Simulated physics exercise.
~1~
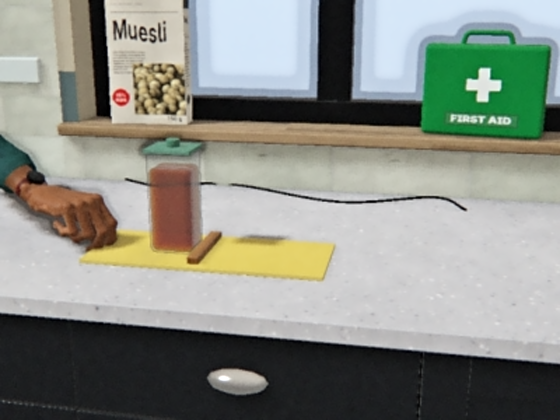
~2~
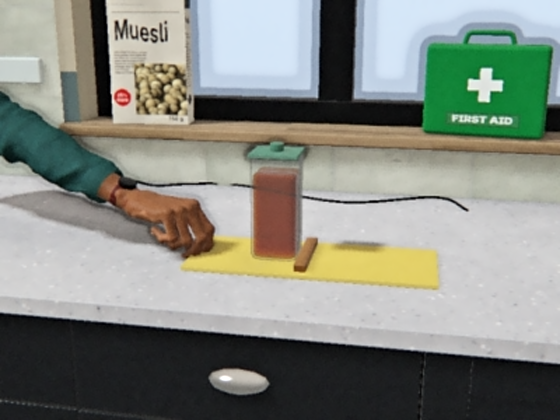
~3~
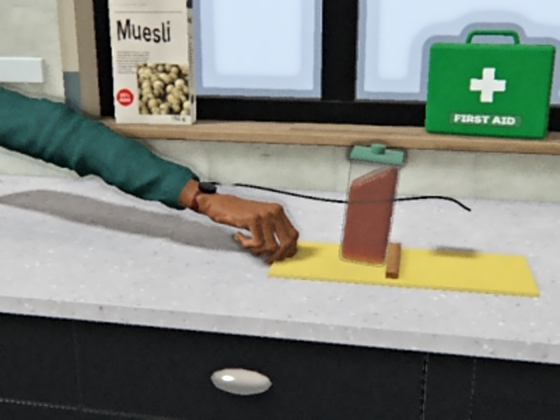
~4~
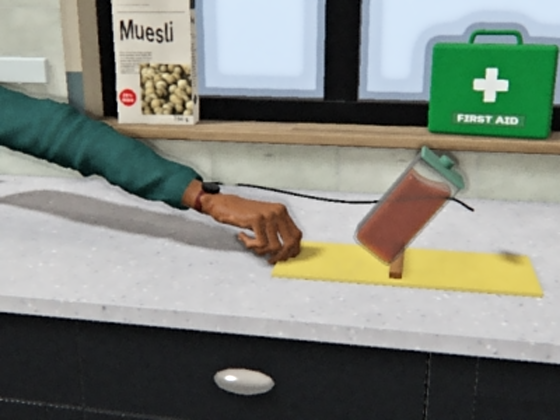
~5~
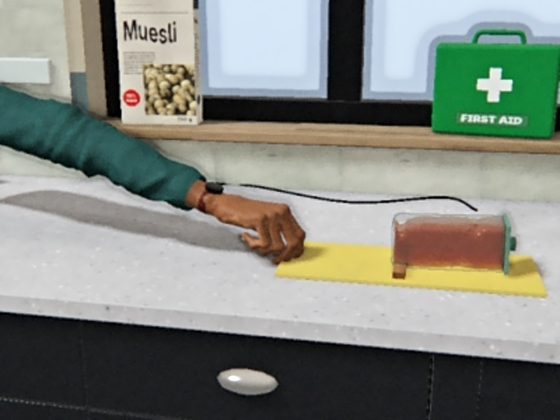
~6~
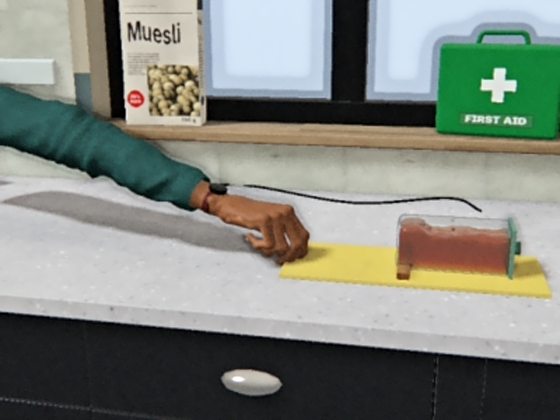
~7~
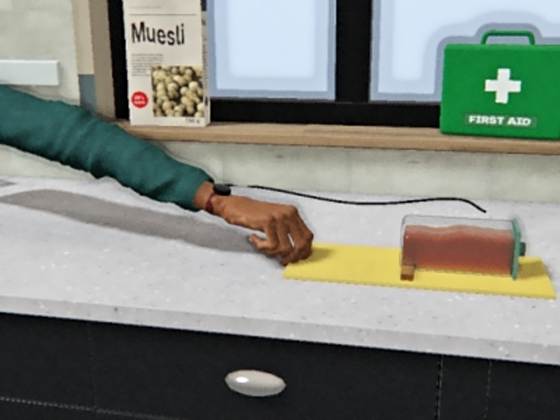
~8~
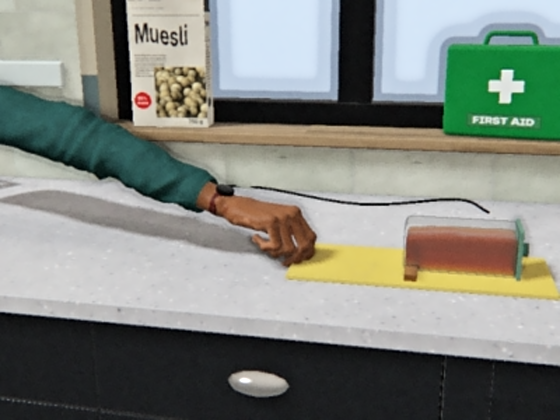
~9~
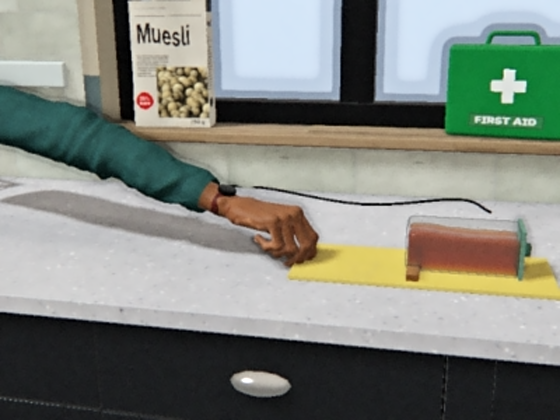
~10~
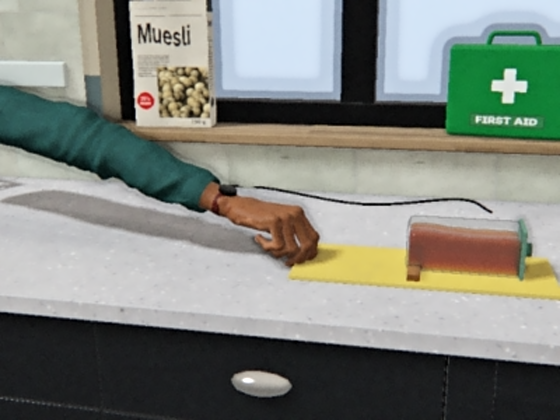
A dark-skinned hand in a teal sleeve rests at the left end of a yellow board on a pale speckled worktop, seen from the front and slightly above. On the board stands a clear flask of reddish-brown tea with a green cap, just behind a small brown strip, while a muesli box and a green first aid case sit on the windowsill behind. The hand pushes the board smoothly to the right, then stops. The flask tips rightward over the strip and topples. It ends lying on its side, cap to the right, still closed, with the hand at the board's edge.
